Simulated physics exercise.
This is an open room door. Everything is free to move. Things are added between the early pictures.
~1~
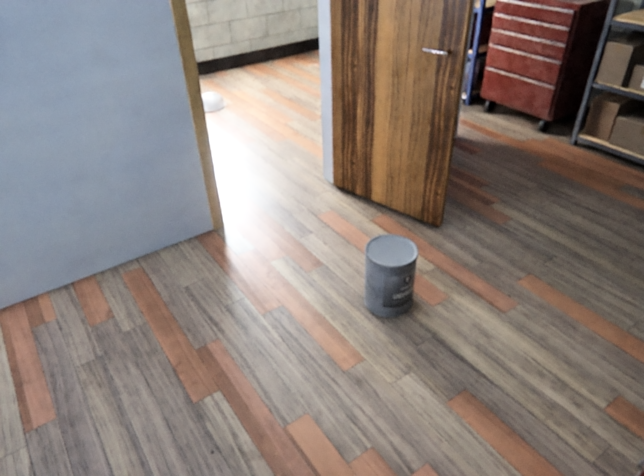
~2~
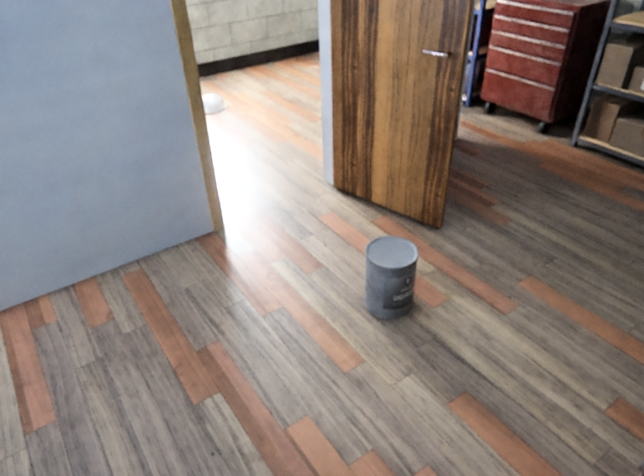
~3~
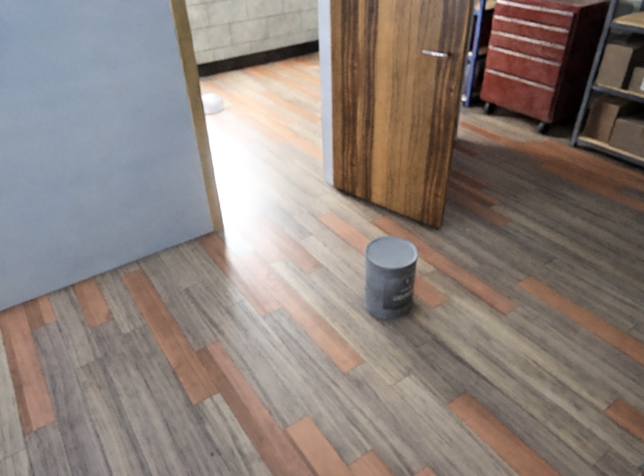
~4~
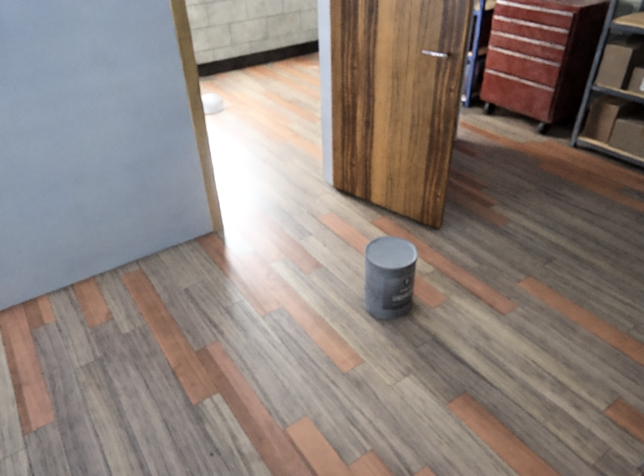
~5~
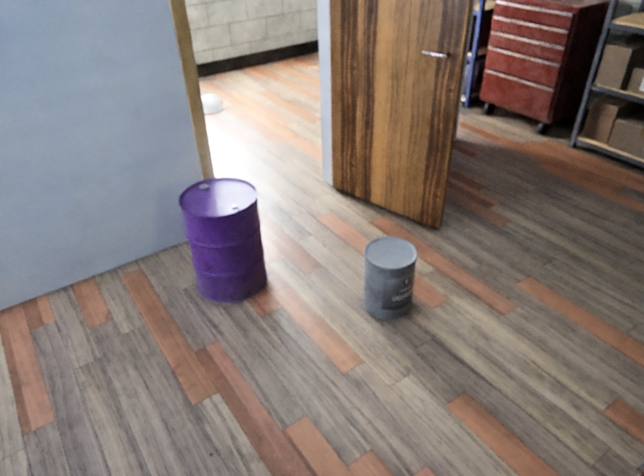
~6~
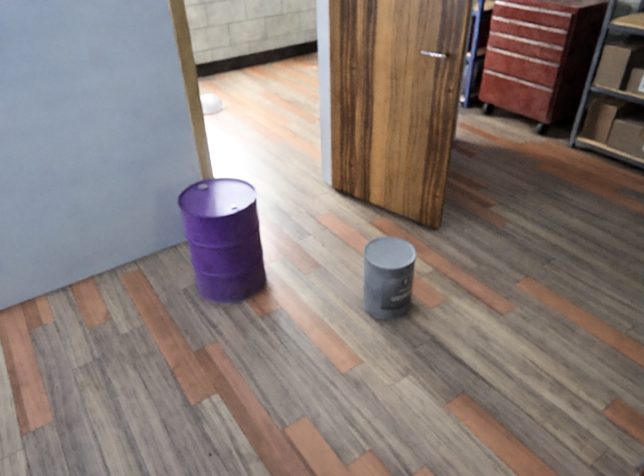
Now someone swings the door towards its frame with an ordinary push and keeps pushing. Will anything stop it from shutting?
The door reaches the frame.
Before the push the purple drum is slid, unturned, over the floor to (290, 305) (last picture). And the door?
Then it closes.
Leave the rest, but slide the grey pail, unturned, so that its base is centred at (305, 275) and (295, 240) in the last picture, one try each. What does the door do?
In the first case it closes; in the second case it stops short.
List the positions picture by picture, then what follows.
Door wide open and still; grey pail (390, 276), in the first frame.
Door wide open and still; grey pail (390, 278), in the second frame.
Door wide open and still; grey pail (390, 278), in the third frame.
Door wide open and still; grey pail (389, 278), in the fourth frame.
Door wide open and still; grey pail (389, 278), in the fifth frame.
Door wide open and still; purple drum (225, 240); grey pail (388, 278), in the sixth frame.
Then, 0.70 s after the last picture, door 88° open.
Then, 1.30 s after the last picture, door 57° open.
Then, 1.70 s after the last picture, door 34° open.
Then, 2.10 s after the last picture, door 9° open.
At rest, door 0° open; both in place. Seen from the same camera at the end, purple drum near (225, 240).
